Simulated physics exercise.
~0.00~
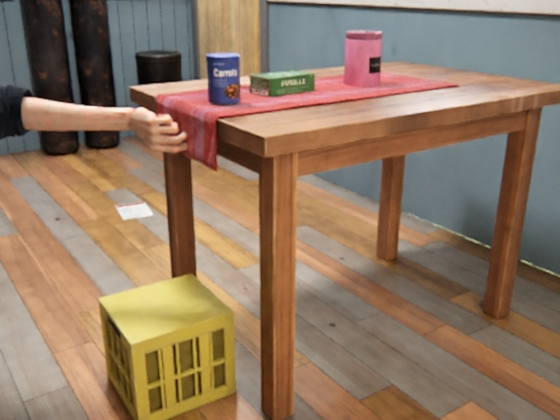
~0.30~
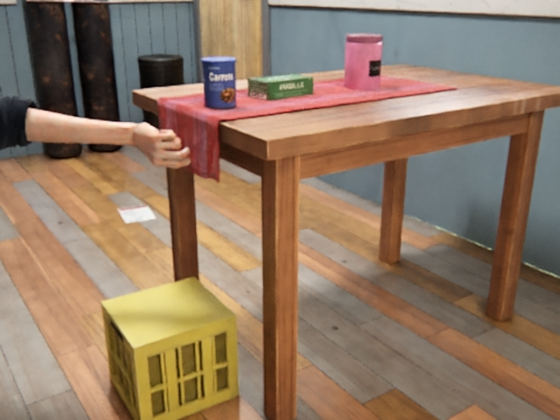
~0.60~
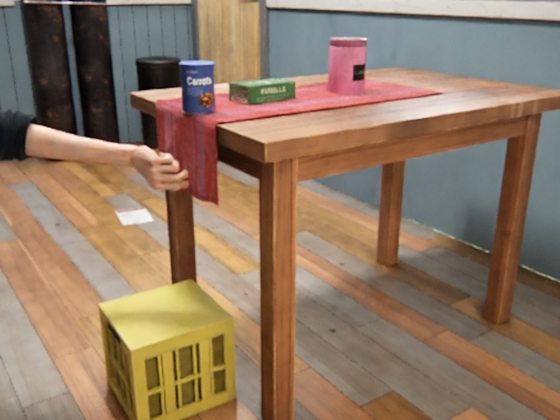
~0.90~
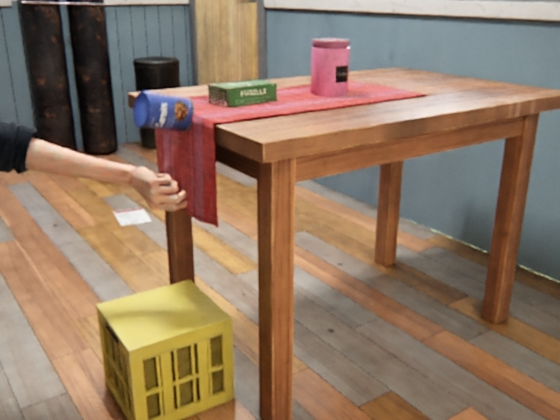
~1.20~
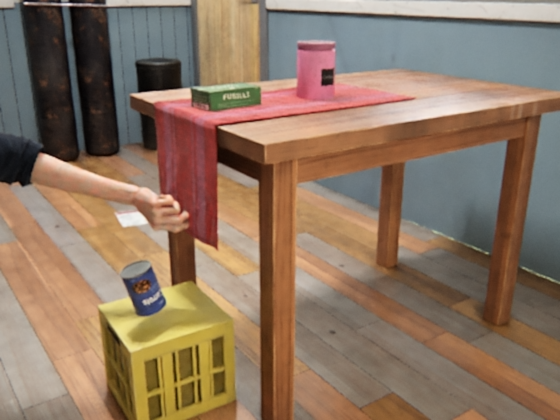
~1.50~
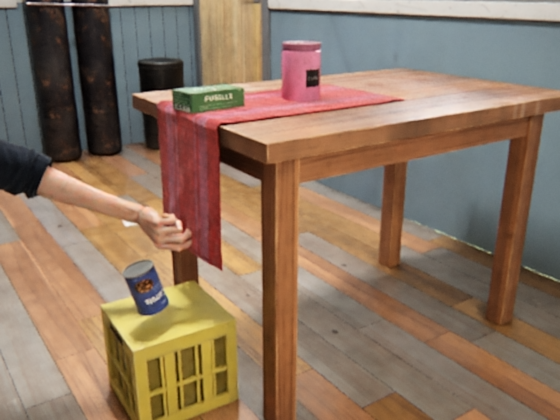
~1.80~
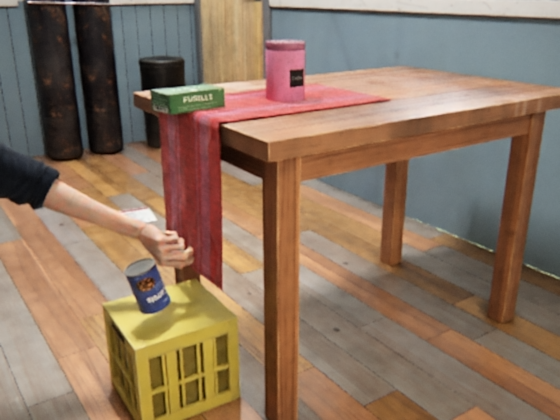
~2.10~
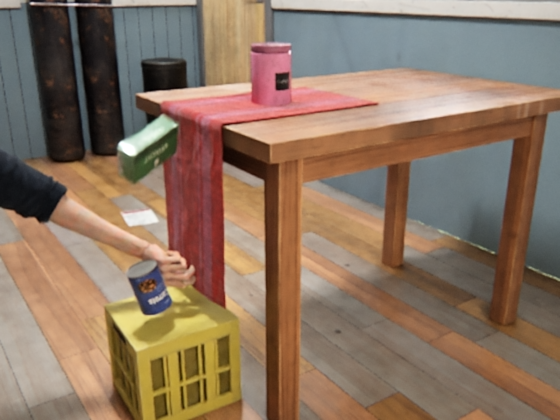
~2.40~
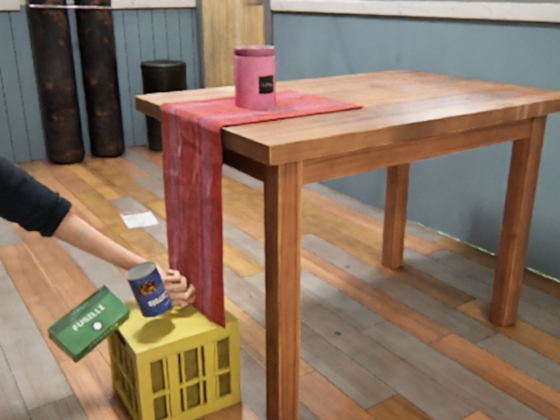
Red scarf sliding off a wooden table as a hand pulls, tipping blue tin onto yellow crate, then green packet falling beside it.
